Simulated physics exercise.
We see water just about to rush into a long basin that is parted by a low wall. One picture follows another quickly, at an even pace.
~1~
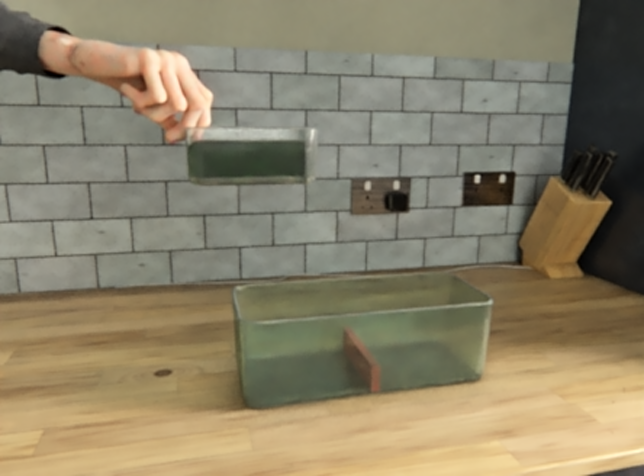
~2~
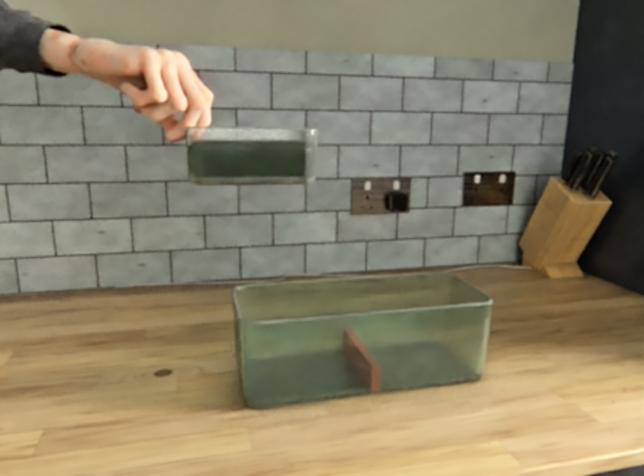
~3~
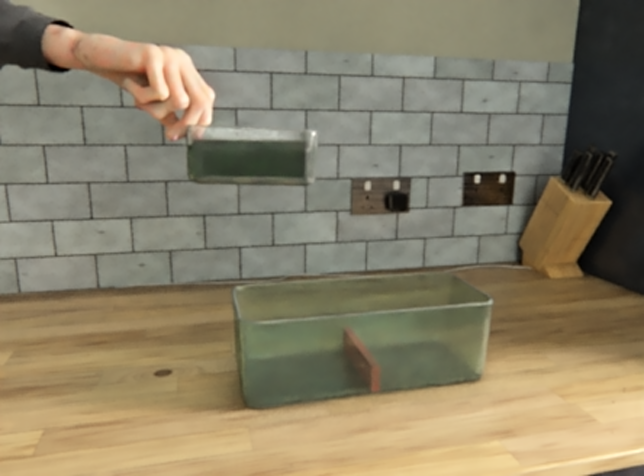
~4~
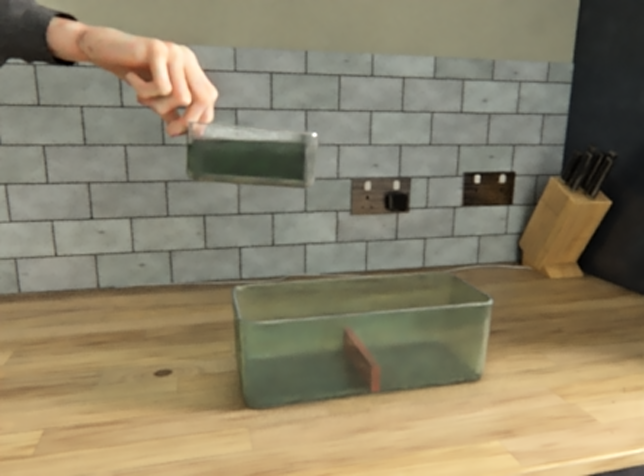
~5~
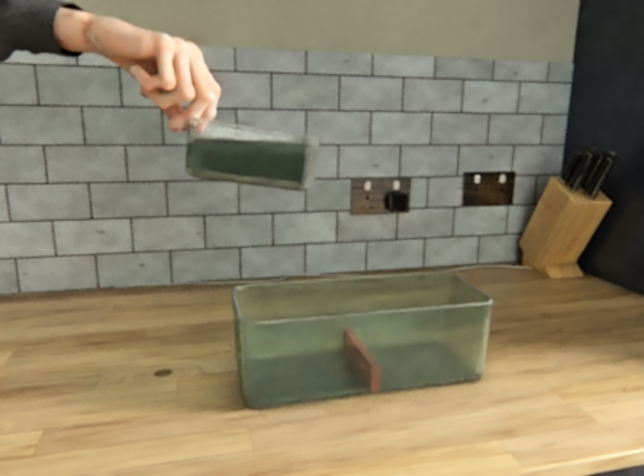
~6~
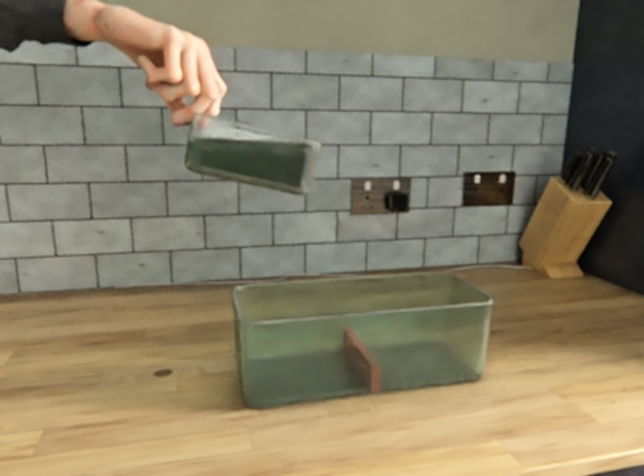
A hand slowly tilts a small clear container rightward above a long, divided glass basin.
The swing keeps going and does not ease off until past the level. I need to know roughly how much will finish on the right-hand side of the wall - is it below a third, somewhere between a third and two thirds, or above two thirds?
Expect between a third and two thirds of it there.
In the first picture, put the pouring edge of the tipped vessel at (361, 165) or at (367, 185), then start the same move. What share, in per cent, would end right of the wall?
In order, some 70 and 75 percent.
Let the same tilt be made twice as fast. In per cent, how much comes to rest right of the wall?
I'd estimate about 35 percent ends up there.
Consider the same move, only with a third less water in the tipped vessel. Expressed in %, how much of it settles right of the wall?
It would be somewhere near 25 %.
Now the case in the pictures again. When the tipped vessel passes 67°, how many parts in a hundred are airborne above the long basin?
Something close to 50 percent of it.
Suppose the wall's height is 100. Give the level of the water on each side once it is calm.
Left side: Approx. 40 %; right side: Approx. 50 %.
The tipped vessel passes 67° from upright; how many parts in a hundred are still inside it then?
Near 35 percent is still in there.
A moment on, the tilt is 67° and 37 per cent is still to pour, 4 is left of the wall and 11 right of it.
Next, the tilt is 99° and 8 per cent is still to pour, 26 is left of the wall and 52 right of it.
Then the tilt is 104° and 0 per cent is still to pour, 39 is left of the wall and 52 right of it.
Later the tilt is 104° and 0 per cent is still to pour, 41 is left of the wall and 52 right of it.
At rest 41 per cent lies left of the wall, 52 right of it and 7 outside.
